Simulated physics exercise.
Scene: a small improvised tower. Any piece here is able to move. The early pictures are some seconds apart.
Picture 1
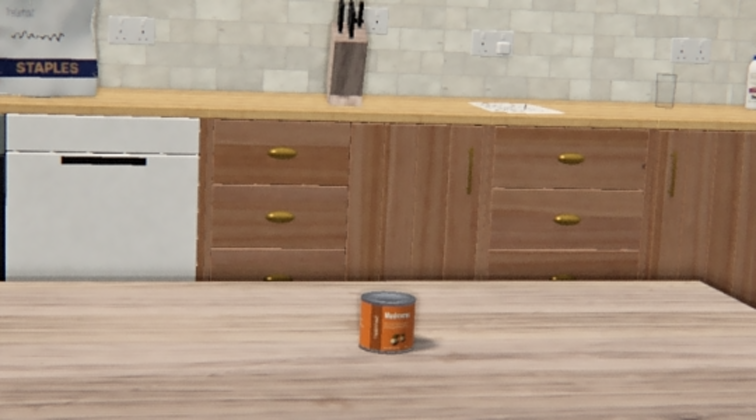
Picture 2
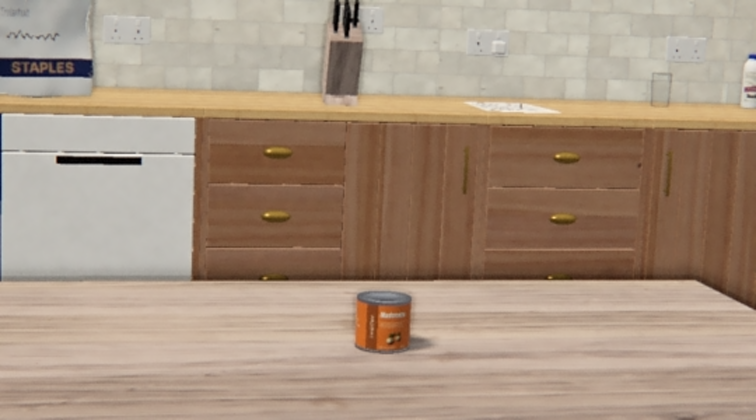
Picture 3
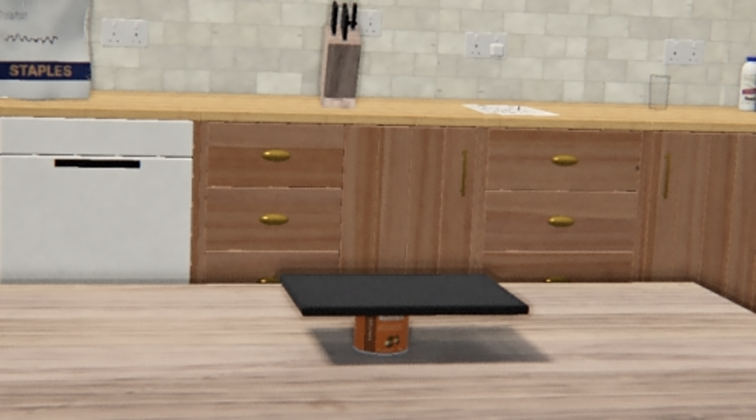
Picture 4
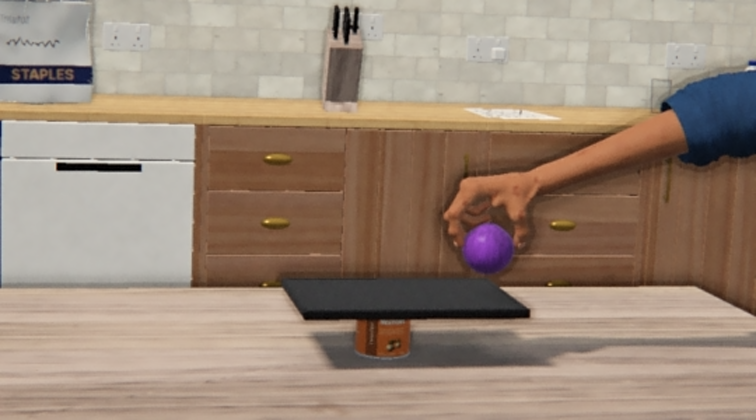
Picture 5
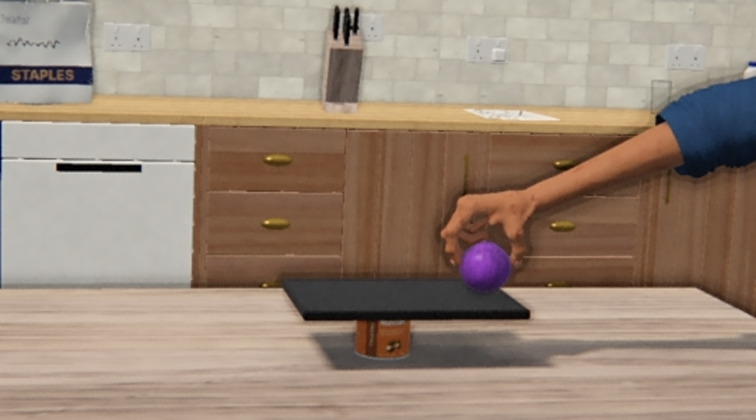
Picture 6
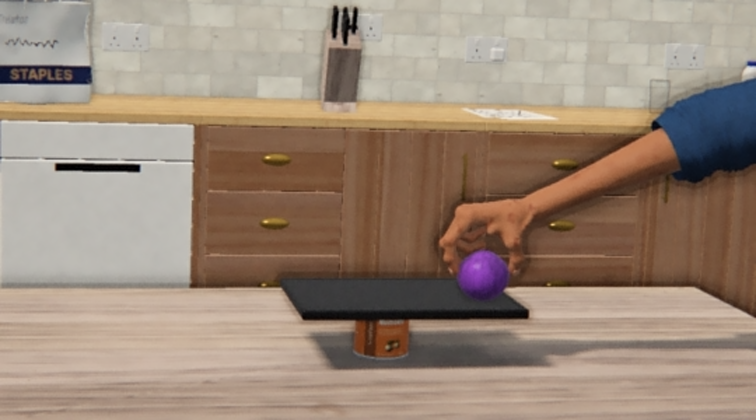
In this clip, an orange tin sits alone on a wooden table, then a flat black board appears on top of it. A hand reaches in from the right and lowers a round purple onion onto the board's right side, still holding it.
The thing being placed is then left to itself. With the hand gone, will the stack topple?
I expect it to fail to stay steady.
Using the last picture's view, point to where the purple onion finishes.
At about (547, 337).
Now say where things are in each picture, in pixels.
The last thing is not in view yet; orange tin (387, 322), in the first picture.
The last thing is not in view yet; orange tin (383, 322), in the second picture.
The last thing is not in view yet; orange tin (382, 324), in the third picture.
Coming down; purple onion (488, 248); orange tin (383, 328), in the fourth picture.
Coming down; purple onion (485, 266); orange tin (383, 329), in the fifth picture.
Set down, still held; purple onion (483, 275); orange tin (382, 328), in the sixth picture.
Then, 0.30 s on from there, purple onion now fallen; black lid turned 27° from how it was put.
Then, 0.50 s on from there, black lid turned 29° from how it was put.
Then, 0.60 s on from there, black lid turned 28° from how it was put.
Then, 0.80 s on from there, black lid turned 22° from how it was put.
In the end, fallen, purple onion; left askew, black lid; orange tin unmoved. At the end, from the last picture's camera, purple onion near (547, 337). The stack comes apart.
